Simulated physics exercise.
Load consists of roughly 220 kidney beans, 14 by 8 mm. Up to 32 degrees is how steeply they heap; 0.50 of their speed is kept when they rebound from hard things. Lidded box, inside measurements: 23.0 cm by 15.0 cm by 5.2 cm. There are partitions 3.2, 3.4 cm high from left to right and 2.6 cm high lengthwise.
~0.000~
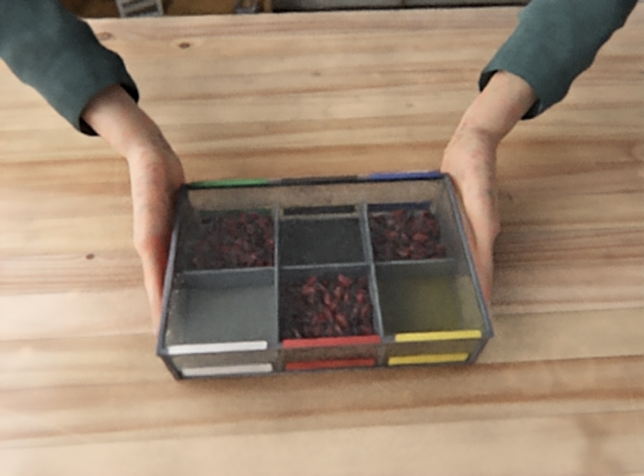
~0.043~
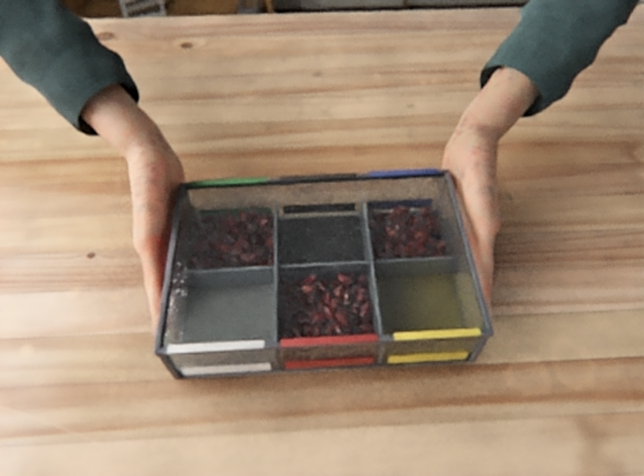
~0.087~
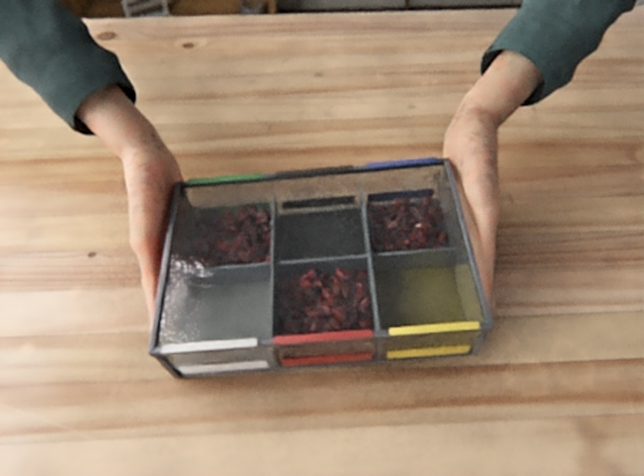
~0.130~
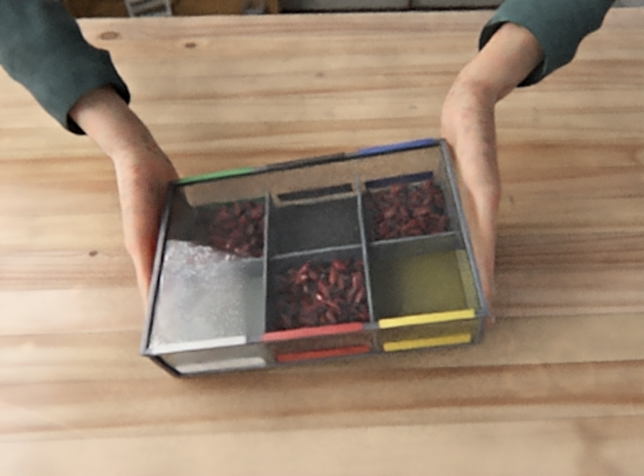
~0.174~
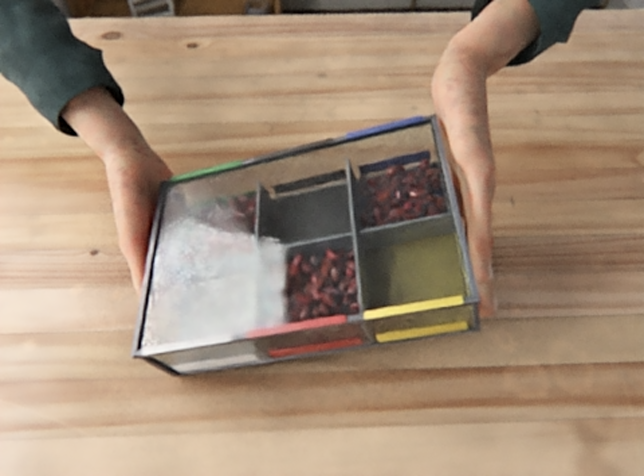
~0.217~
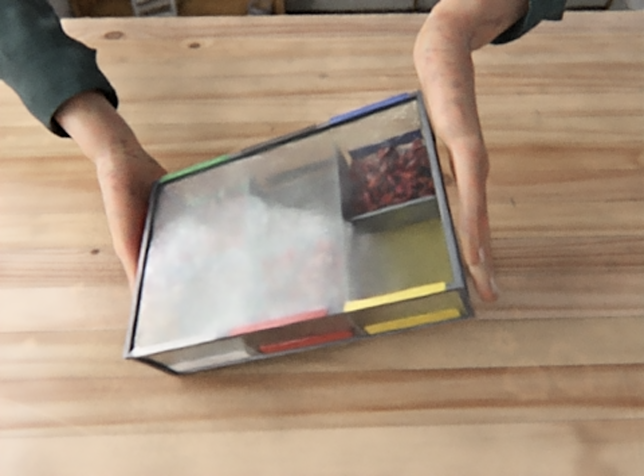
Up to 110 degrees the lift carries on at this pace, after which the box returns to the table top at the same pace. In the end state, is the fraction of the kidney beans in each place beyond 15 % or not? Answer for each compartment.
One by one: Red: Misses the mark; blue: Misses the mark; green: Passes the mark; yellow: Misses the mark; white: Passes the mark; black: Misses the mark.
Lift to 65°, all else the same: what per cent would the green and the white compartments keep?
Green 40 %, white 10 %.
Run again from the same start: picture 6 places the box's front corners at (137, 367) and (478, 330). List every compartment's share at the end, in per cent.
So it works out as red at 35 percent, blue at 0 percent, green at 20 percent, yellow at 0 percent, white at 45 percent and black at 0 percent.
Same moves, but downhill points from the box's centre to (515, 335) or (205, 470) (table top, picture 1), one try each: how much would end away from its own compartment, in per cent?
Near 65 and 70 per cent, in that order.
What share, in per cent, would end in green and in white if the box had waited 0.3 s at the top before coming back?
Result - green: 45 %, white: 50 %.
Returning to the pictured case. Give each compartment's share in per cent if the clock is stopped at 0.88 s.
Red 25; blue 10; green 40; yellow 0; white 20; black 10.
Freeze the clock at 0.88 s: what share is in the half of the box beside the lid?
Estimate: Near 70 per cent.
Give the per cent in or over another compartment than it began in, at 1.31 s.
Near 55 per cent of it.
After 0.88 s, tilt 109 degrees; red 25 %, blue 10 %, green 40 %, white 20 %, black 10 %.
After 1.31 s, tilt 47 degrees; red 10 %, green 45 %, white 40 %.
After 1.83 s, tilt 0 degrees; red 10 %, green 45 %, white 45 %.
At rest (2.3 s), red 10 %, blue 0 %, green 45 %, yellow 0 %, white 45 %, black 0 %.
